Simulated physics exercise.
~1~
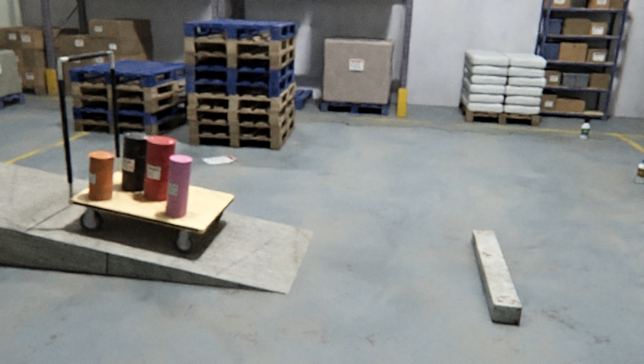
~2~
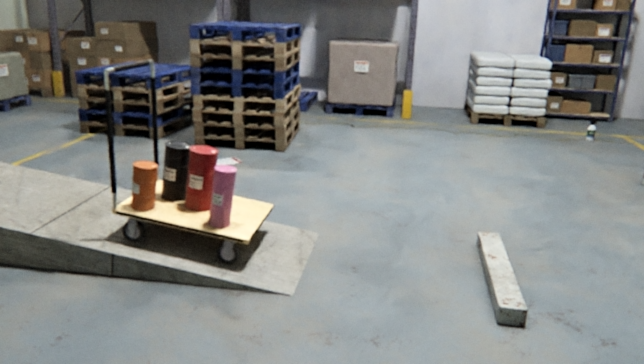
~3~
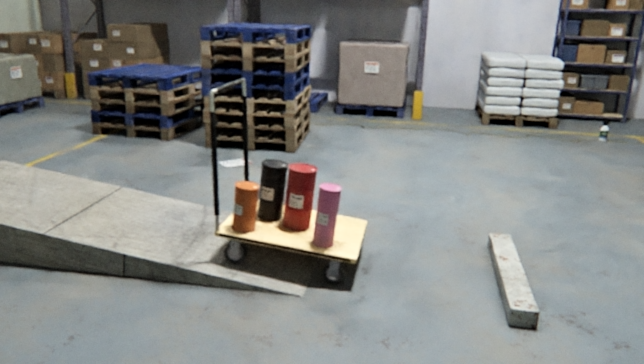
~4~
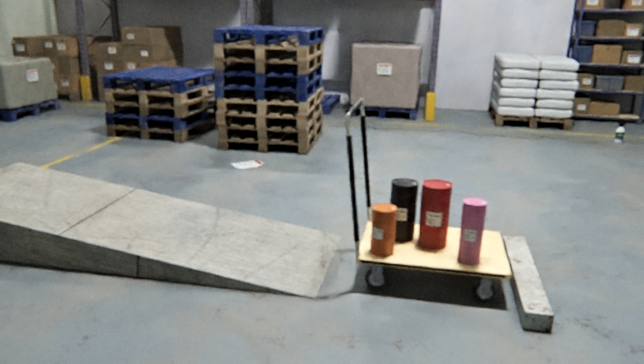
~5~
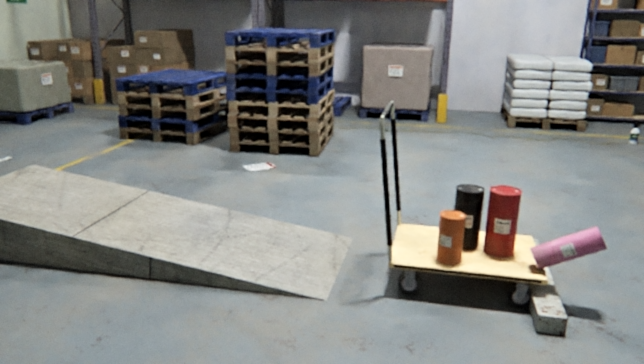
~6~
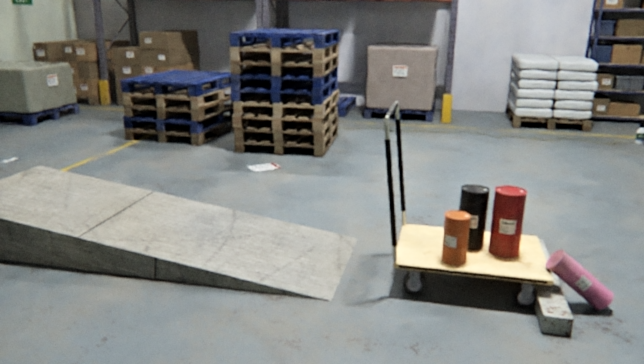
A trolley rolls down a ramp into a kerb, and its pink canister topples off.
